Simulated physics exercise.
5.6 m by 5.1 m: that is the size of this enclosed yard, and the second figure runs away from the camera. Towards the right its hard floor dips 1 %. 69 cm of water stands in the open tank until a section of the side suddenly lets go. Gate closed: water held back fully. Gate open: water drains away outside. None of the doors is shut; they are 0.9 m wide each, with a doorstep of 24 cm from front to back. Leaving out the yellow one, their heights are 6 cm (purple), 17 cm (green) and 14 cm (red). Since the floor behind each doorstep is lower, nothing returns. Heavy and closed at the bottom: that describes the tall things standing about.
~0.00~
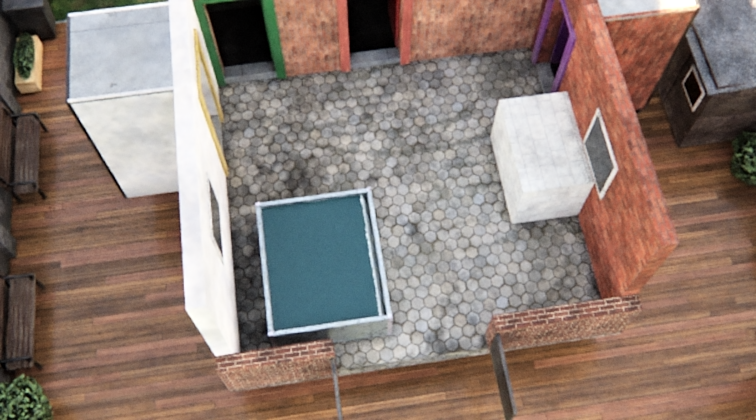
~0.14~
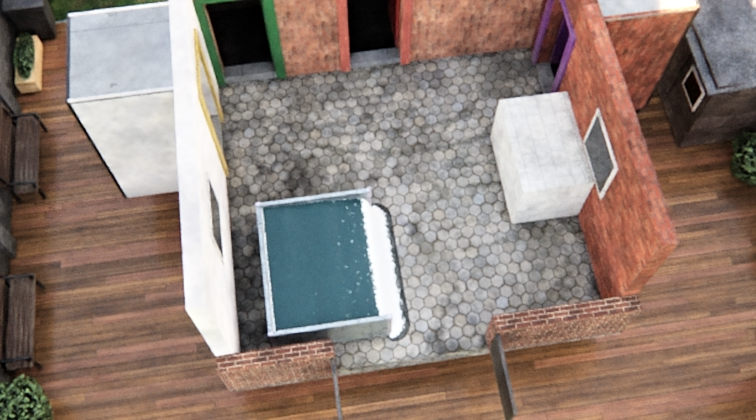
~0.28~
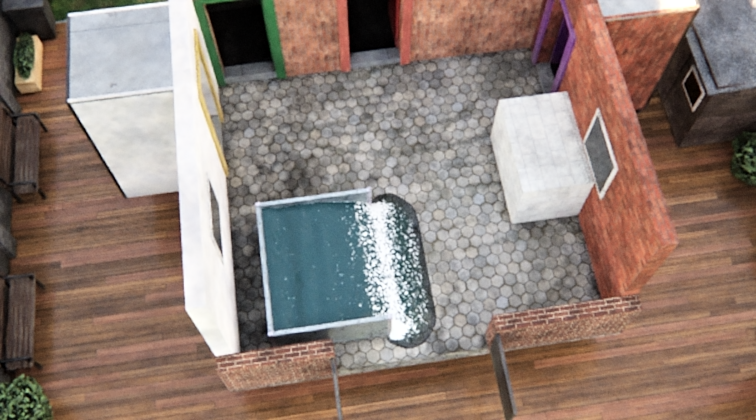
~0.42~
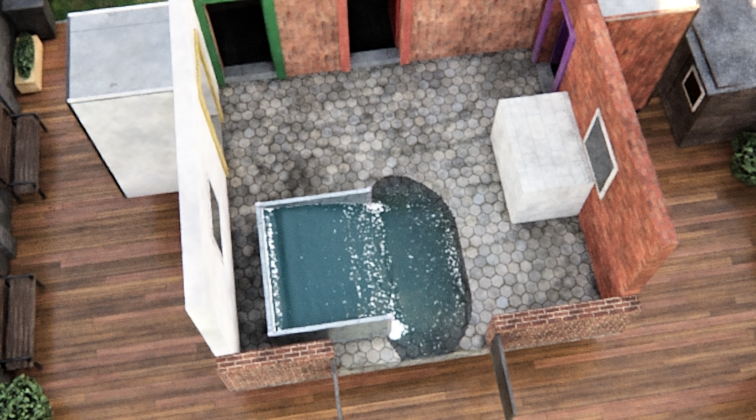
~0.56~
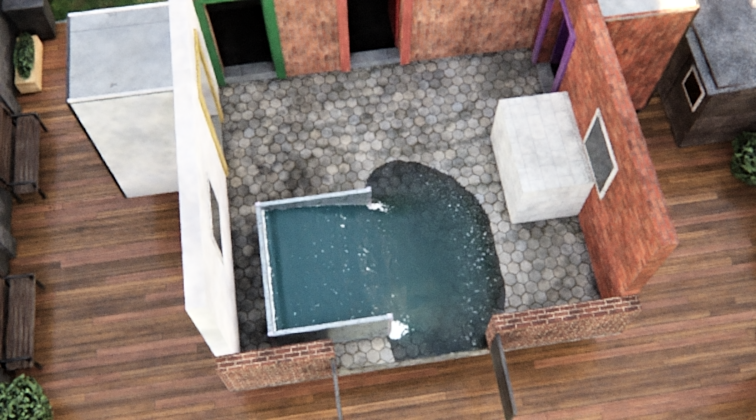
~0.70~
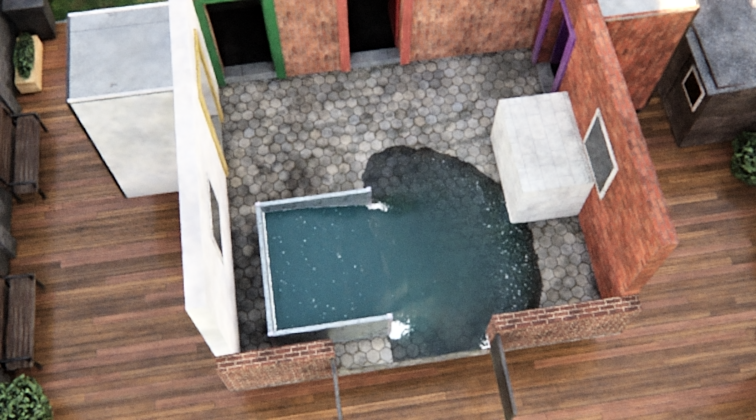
Water pours from the right side of an open tank and spreads across the paved yard.
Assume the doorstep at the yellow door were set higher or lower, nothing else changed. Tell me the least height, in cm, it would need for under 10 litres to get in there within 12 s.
You would need roughly 6.5 cm.
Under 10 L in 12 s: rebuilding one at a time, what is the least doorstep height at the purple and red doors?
About 10.5 cm at purple and 11.0 cm at red.
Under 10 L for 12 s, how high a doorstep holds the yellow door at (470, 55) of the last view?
It needs roughly 16 cm.
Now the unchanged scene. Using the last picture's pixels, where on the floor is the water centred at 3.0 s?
Near (475, 232).
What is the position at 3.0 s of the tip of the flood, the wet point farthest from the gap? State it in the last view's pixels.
(531, 49).
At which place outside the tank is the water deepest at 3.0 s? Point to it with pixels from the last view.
(579, 220).
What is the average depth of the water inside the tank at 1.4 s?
It averages close to 27 centimetres.
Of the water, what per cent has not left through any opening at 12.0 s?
Close to 68 in a hundred.
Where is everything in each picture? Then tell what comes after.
In the first frame, still water, 69 cm deep, in the open tank at (322, 261); the yellow door at (212, 113) is dry.
In the second frame, water pours out at (377, 265) and has run 0.3 m, to a hidden place; about 9 cm deep outside, 69 cm at the back.
In the third frame, the front is at (430, 321), 0.7 m from the gap at (377, 266); 1.4 m2 of floor is wet, 67 cm left at the back.
In the fourth frame, water pours out at (377, 266) and has run 1.3 m, to (466, 304); about 10 cm deep outside, 59 cm at the back.
In the fifth frame, the front is at (500, 299), 1.8 m from the gap at (377, 266); 5.0 m2 of floor is wet, 59 cm left at the back.
In the sixth frame, the front is at (536, 287), 2.4 m from the gap at (377, 266); 6.7 m2 of floor is wet, 55 cm left at the back; 2.7 m in a straight line remain to the yellow door at (212, 113).
After 1.4 s water covers 40 % of the floor, deepest (44 cm) near (606, 314); it has not reached the yellow door.
After 3.0 s water covers 55 % of the floor, deepest (38 cm) near (579, 220); it has not reached the yellow door.
After 12.0 s water covers 95 % of the floor, deepest (12 cm) near (583, 318); 4 cm at the yellow door, 0 litres in over its 26 cm doorstep.
At the yellow door as built, the water arrived by 5.2 s and peaked near 12 cm at 6.2 s.
With a doorstep of 5.5 cm, 16 litres would have come in within the 12 s; with 7.5 cm, 5 litres. So under 10 litres takes about 6.5 cm.
